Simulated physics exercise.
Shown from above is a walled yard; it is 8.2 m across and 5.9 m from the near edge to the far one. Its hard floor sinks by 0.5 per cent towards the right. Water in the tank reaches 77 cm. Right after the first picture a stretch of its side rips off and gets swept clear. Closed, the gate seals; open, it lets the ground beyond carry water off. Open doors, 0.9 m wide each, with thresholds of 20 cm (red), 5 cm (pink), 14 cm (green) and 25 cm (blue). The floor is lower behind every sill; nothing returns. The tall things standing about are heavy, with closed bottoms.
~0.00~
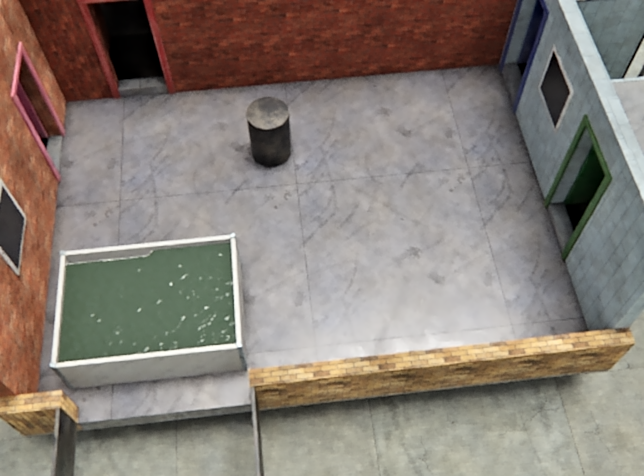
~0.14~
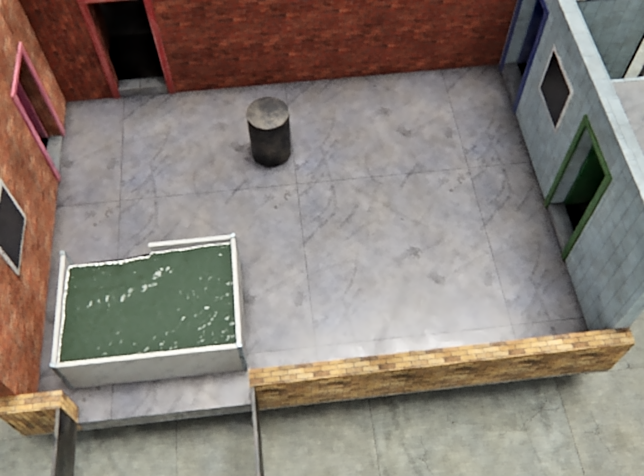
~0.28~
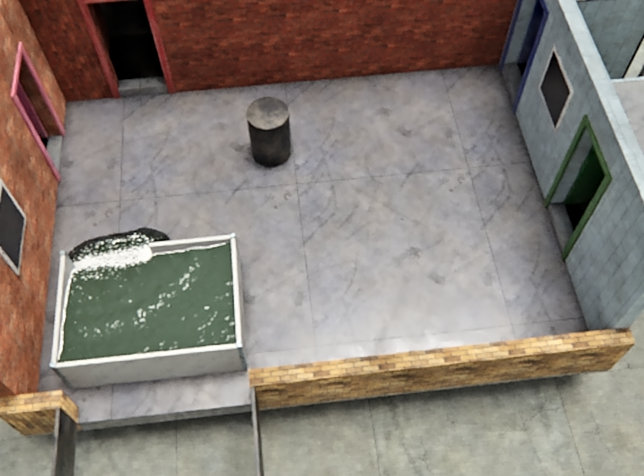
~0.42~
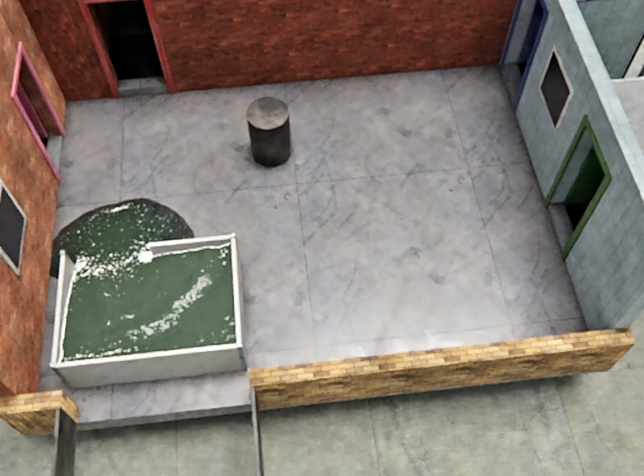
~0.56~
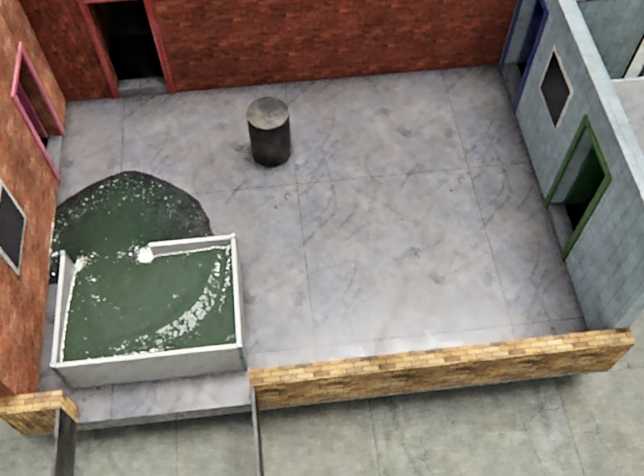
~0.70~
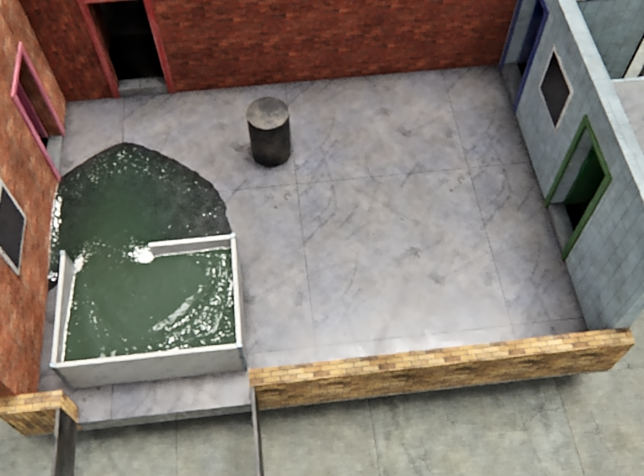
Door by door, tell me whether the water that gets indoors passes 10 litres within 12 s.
One by one: The red door tops the limit. The pink door tops the limit. The green door never tops the limit. The blue door never tops the limit.
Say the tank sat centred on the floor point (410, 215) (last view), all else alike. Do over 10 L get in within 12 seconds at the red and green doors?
Lab note: Red door limit not exceeded; green door limit not exceeded.
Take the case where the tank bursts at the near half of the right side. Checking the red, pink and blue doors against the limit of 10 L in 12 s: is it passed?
Door by door - red: Within bounds, pink: Out of bounds, blue: Within bounds.
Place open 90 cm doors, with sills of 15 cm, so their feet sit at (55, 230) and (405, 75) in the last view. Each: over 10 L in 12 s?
More, less.
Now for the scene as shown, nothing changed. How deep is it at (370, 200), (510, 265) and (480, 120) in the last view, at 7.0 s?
Depth readings in turn - 2, 5, 14 cm.
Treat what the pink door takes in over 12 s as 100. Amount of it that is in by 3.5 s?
Around 25 percent.
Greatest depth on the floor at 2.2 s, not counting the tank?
It tops out at some 48 cm.
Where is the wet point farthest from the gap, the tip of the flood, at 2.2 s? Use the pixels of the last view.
Location: Approx. (299, 87) in the last view.
After 1.4 s water covers 25 % of the floor and is deepest (41 cm) near (107, 272); red door 20 cm at the sill, 1 L in, pink door 15 cm at the sill, 3 L in, green door not reached, blue door not reached.
After 2.2 s water covers 30 % of the floor and is deepest (48 cm) near (86, 105); red door 35 cm at the sill, 27 L in, pink door 13 cm at the sill, 30 L in, green door not reached, blue door not reached.
After 3.5 s water covers 40 % of the floor and is deepest (28 cm) near (96, 104); red door 27 cm at the sill, 91 L in, pink door 15 cm at the sill, 75 L in, green door not reached, blue door not reached.
After 7.0 s water covers 80 % of the floor and is deepest (18 cm) near (492, 84); red door 14 cm at the sill, 108 L in, pink door 13 cm at the sill, 219 L in, green door 7 cm at the sill, 0 L in, blue door 17 cm at the sill, 0 L in.
After 12.0 s water covers 95 % of the floor and is deepest (13 cm) near (542, 355); red door 7 cm at the sill, 108 L in, pink door 6 cm at the sill, 273 L in, green door 6 cm at the sill, 0 L in, blue door 9 cm at the sill, 0 L in.
